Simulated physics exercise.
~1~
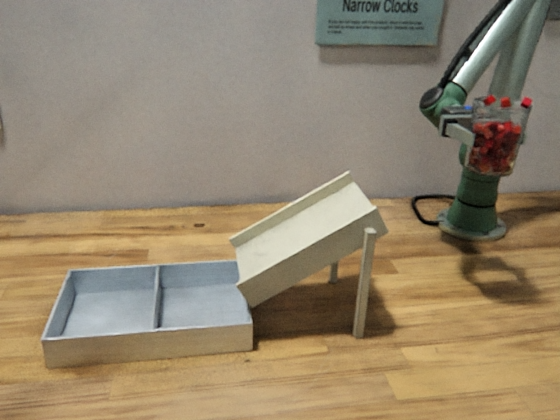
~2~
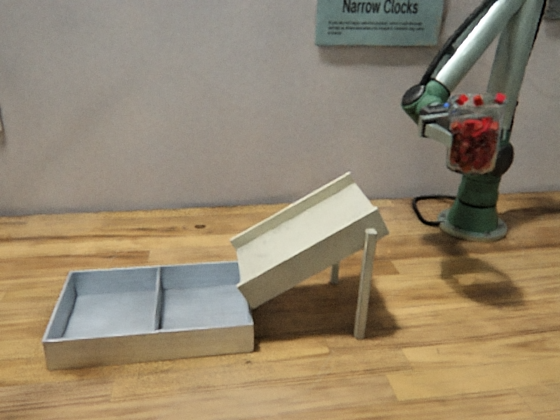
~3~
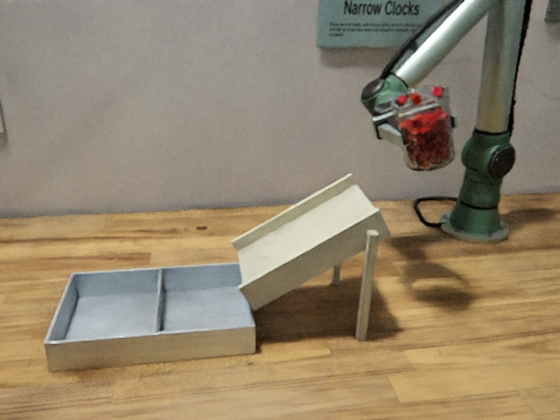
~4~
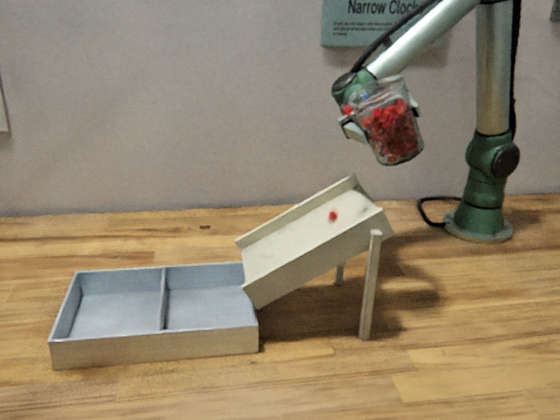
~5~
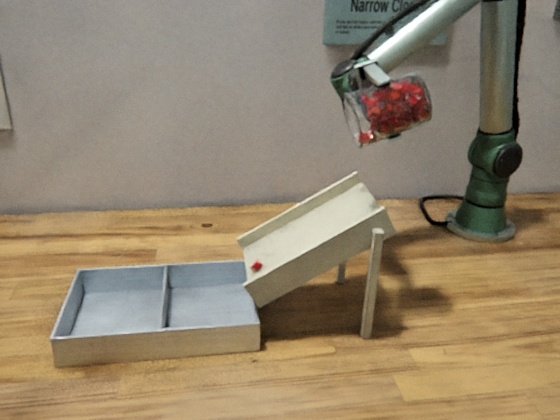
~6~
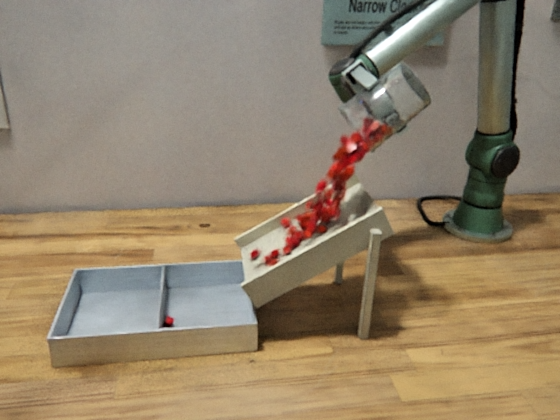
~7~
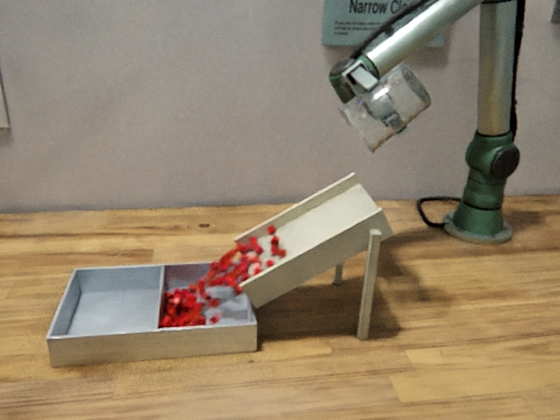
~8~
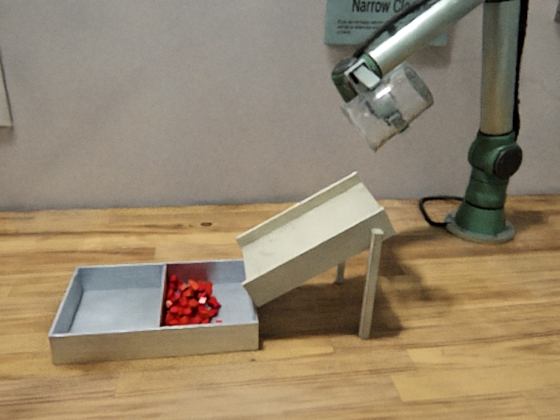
To begin with, a green and silver robot arm holds a clear cup heaped with small red pieces, to the right of a sloping chute that leads down to a shallow box split in two by a wall. The arm carries the cup left and starts tipping it over the chute. A single piece drops out and slides down the slope. The cup then turns well over, and the rest pours out in a red stream. The pieces tumble down the chute into the box's right-hand part, where they settle in a pile, leaving the left part, chute and cup empty.
